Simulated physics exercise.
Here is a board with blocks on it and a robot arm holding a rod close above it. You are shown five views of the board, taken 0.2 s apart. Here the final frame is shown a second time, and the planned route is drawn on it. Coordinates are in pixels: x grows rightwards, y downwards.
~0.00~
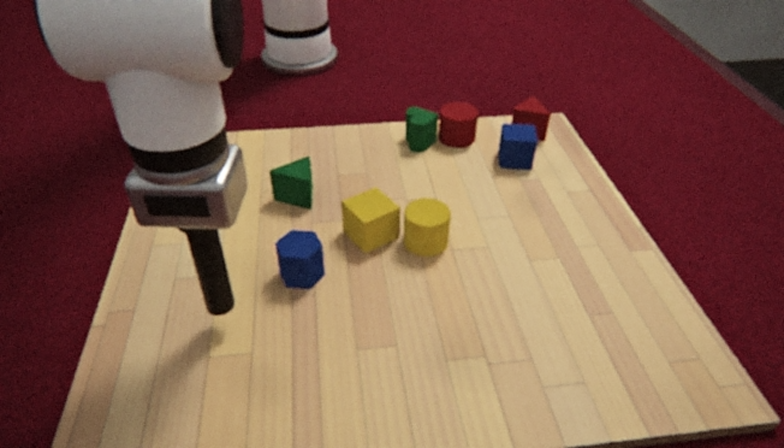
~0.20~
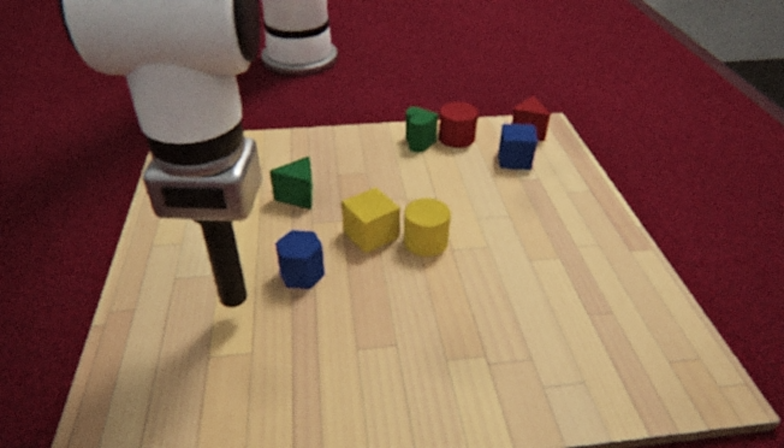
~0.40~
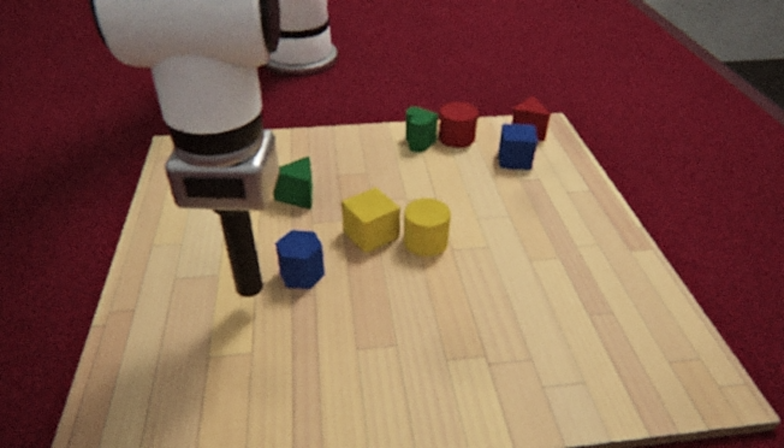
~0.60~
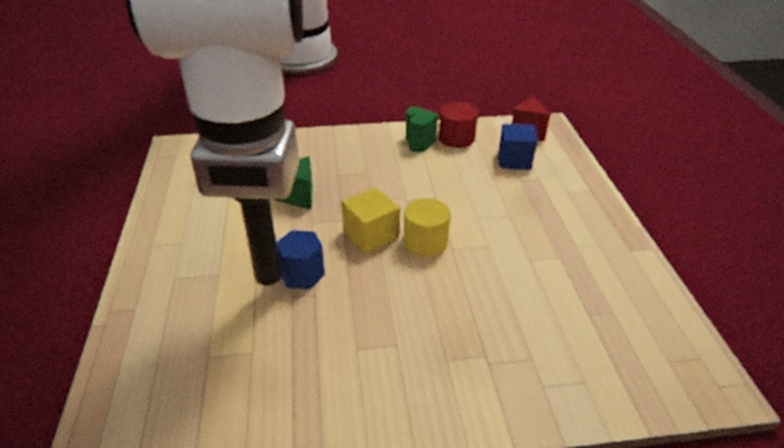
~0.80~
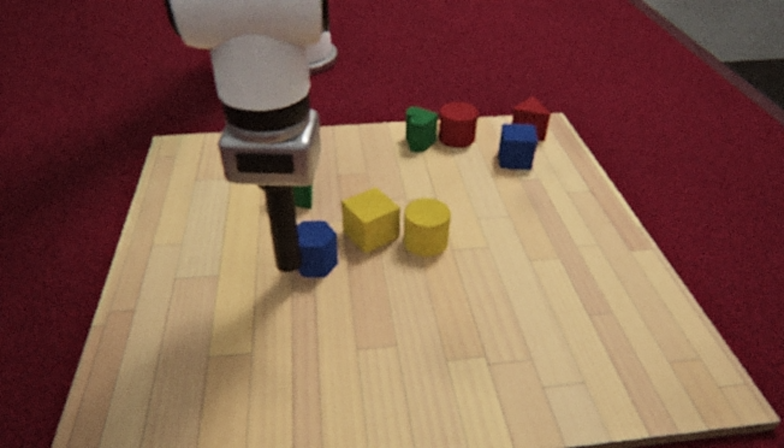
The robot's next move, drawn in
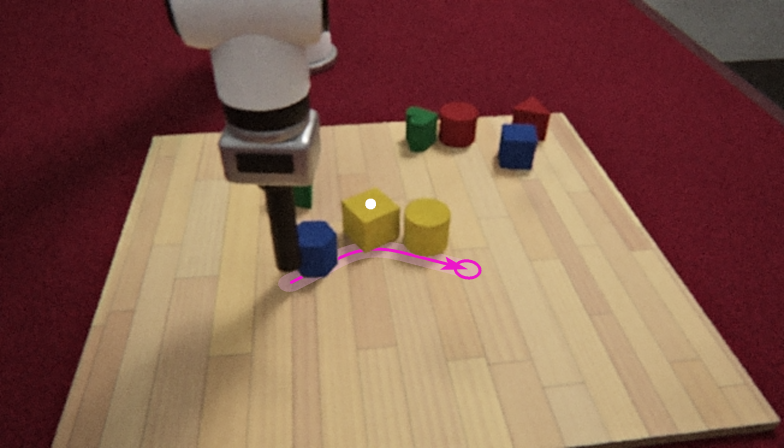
A robot arm moves its rod rightward and nudges the blue hexagonal block across the board.
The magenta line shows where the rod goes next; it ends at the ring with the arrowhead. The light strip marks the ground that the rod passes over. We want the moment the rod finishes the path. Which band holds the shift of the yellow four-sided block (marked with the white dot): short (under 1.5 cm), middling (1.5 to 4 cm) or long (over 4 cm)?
Displacement: 1.5 to 4 cm.
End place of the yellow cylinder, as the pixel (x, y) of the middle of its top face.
The spot you're after is about (452, 210) in the image.
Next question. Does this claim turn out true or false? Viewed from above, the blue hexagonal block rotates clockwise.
The statement is incorrect.
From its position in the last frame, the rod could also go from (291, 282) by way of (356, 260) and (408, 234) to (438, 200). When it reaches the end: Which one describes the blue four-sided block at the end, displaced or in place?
At the end of the path, it will still be in place.
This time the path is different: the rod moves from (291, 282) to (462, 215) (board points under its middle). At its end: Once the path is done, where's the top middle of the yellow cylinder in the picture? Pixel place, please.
It should be at (480, 206) by then.
The line goes from (291, 282) by way of (346, 255) and (407, 254) to (468, 269); the dot is on the yellow four-sided block.
What follows on the original path. One third of the way, rod (346, 237); blue hexagonal block (342, 205), turned 60° anticlockwise; yellow four-sided block (382, 196), turned 15° clockwise.
Two thirds of the way, rod (408, 236); blue hexagonal block (342, 203), turned 70° anticlockwise; yellow four-sided block (384, 194), turned 15° clockwise; yellow cylinder (437, 211).
At the end, rod (470, 251); blue hexagonal block (342, 203), turned 70° anticlockwise; yellow four-sided block (384, 194), turned 15° clockwise; yellow cylinder (452, 210).
